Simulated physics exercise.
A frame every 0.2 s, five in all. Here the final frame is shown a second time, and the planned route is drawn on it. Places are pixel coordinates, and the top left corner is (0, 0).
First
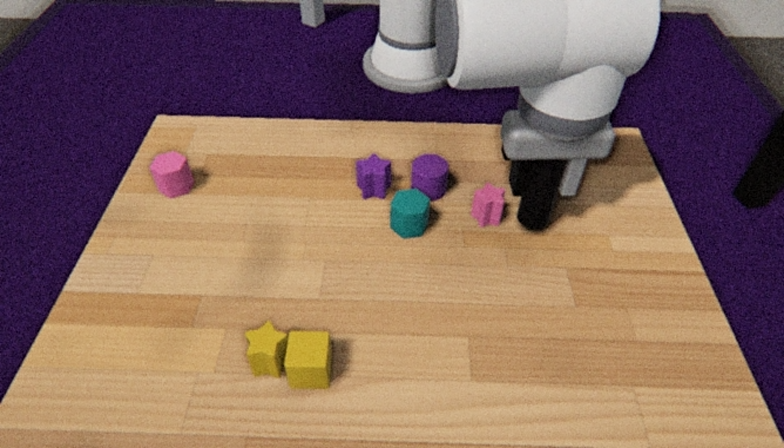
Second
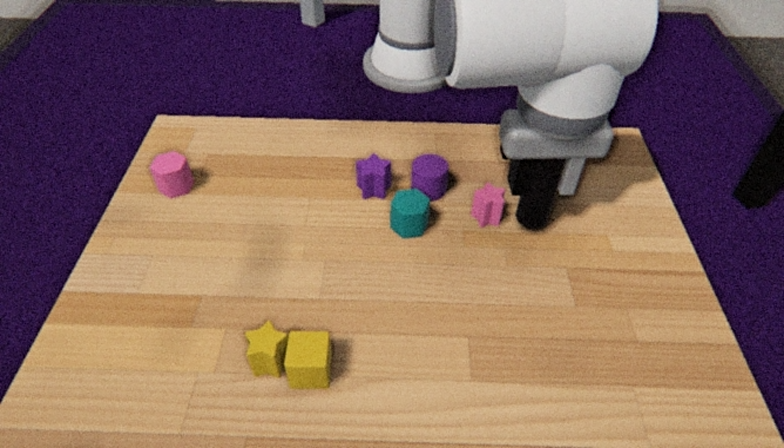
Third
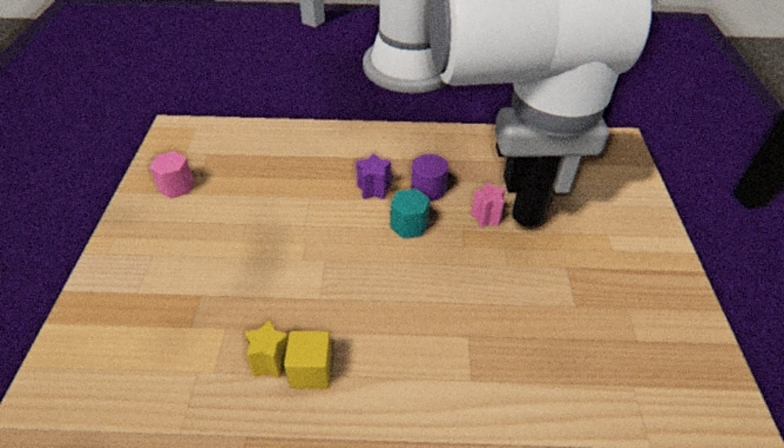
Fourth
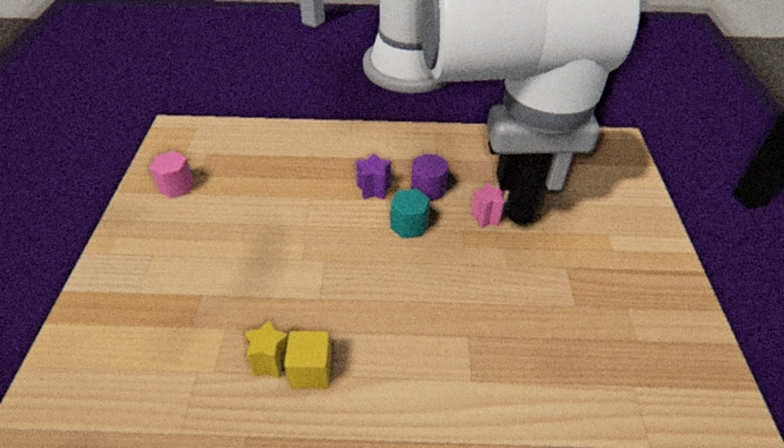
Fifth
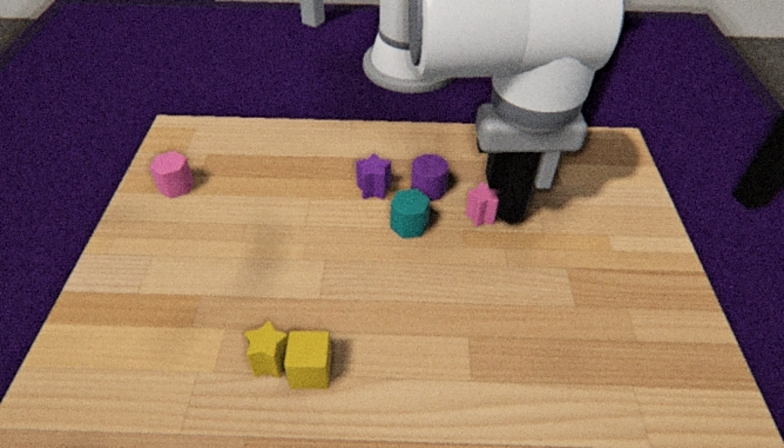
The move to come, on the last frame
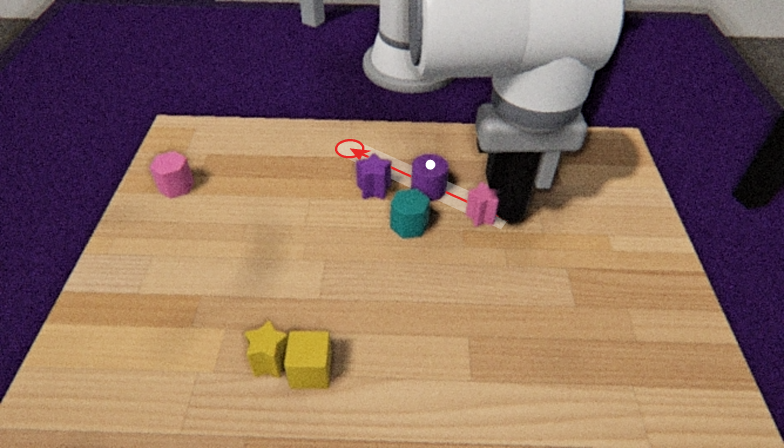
A white and grey robot arm with a black rod at its end reaches over a light wooden board on a dark purple surface, seen from above by a still camera. Purple, teal and pink blocks sit near the rod, another pink block lies far left, and a yellow star and cube rest nearer the viewer. The arm edges left, and its rod nudges the pink star block slightly left.
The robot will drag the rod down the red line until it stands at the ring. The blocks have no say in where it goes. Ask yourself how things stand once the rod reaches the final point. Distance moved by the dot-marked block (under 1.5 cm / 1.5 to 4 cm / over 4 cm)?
Displacement: Past 4 cm.
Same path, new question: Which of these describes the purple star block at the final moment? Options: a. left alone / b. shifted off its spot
b.
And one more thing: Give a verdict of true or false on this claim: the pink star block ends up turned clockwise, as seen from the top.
This is false.
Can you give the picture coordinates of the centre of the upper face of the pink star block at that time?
The answer is (437, 183).
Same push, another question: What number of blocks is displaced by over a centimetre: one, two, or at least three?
It will shift three or more blocks.
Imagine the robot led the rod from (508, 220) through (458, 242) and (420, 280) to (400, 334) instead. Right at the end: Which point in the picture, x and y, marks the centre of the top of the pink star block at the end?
That would be at about pixel (458, 193).
The line goes straight from (508, 220) to (350, 149); the dot is on the purple cylinder.
On the path given first. One third of the way, rod (451, 185); purple cylinder (421, 162); pink star block (438, 184), turned 65° anticlockwise.
Two thirds of the way, rod (397, 161); purple star block (352, 164), turned 75° anticlockwise; purple cylinder (365, 144); pink star block (437, 183), turned 80° anticlockwise.
At the end, rod (349, 140); purple star block (350, 164), turned 90° anticlockwise; turquoise six-sided block unmoved; purple cylinder (327, 139); pink star block (437, 183), turned 80° anticlockwise.
